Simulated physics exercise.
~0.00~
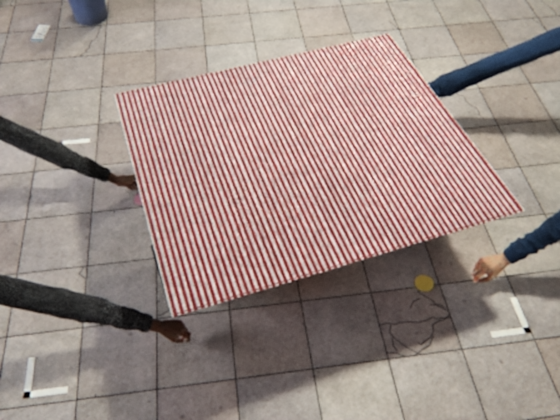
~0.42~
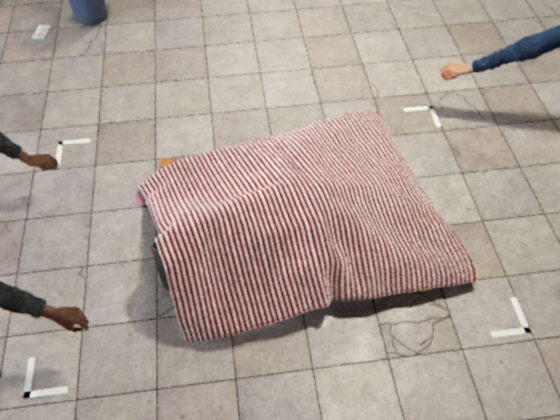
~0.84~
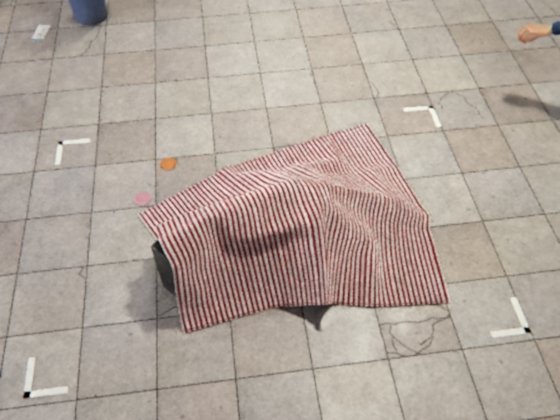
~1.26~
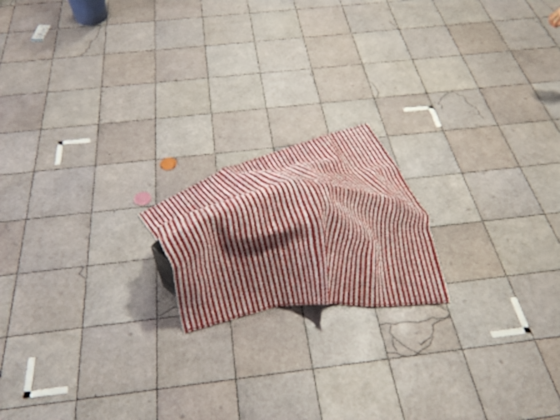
On a tiled floor, arms on the left and right hold a red-and-white striped sheet flat, then let go and draw back; it drops and drapes unevenly over a dark object, leaving a pink disc and an orange disc uncovered beside it.
